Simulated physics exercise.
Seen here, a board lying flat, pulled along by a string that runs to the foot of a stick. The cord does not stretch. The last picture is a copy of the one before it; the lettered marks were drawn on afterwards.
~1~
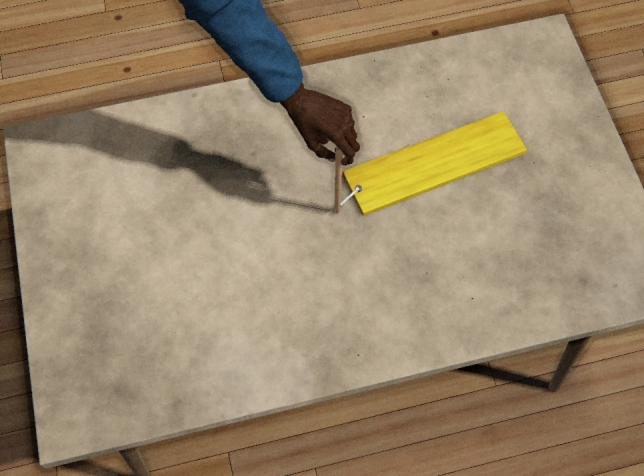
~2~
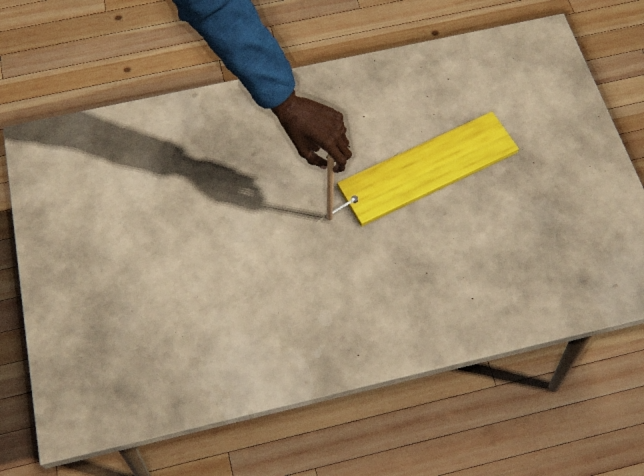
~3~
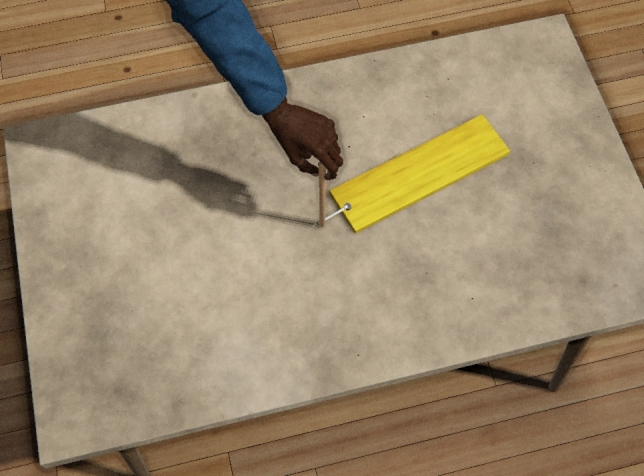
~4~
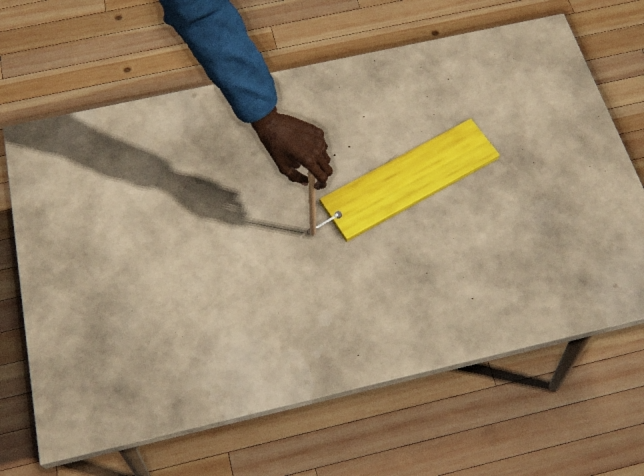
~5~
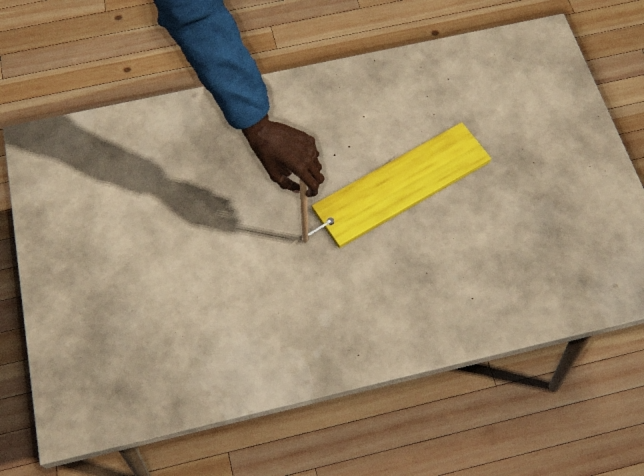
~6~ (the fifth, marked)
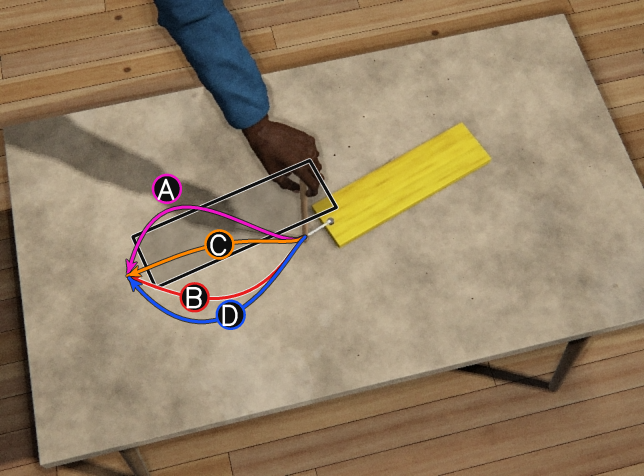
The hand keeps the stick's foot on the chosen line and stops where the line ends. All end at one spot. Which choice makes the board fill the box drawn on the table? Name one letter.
Only A brings it into the box.
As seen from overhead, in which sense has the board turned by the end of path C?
On that path, clockwise.
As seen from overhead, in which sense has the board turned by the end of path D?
Clockwise.
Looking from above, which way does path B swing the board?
Clockwise.
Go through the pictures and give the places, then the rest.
Yellow board (435, 160), in the first frame.
Yellow board (429, 165), in the second frame.
Yellow board (421, 170), in the third frame.
Yellow board (411, 176), in the fourth frame.
Yellow board (403, 182), in the fifth frame.
On the copy, A from (305, 237) via (204, 209) to (128, 273); B from (305, 237) via (227, 298) to (128, 276); C from (305, 237) via (212, 246) to (128, 276); D from (305, 237) via (231, 315) to (129, 278); the outline at (235, 222).
On A. First, foot of the stick (231, 218), middle of the board (345, 196).
Then, foot of the stick (156, 219), middle of the board (272, 202).
Finally, foot of the stick (128, 277), middle of the board (234, 222); it lies in the outline.
By contrast, B leaves its middle at (247, 256); C leaves its middle at (242, 237); D leaves its middle at (248, 265).
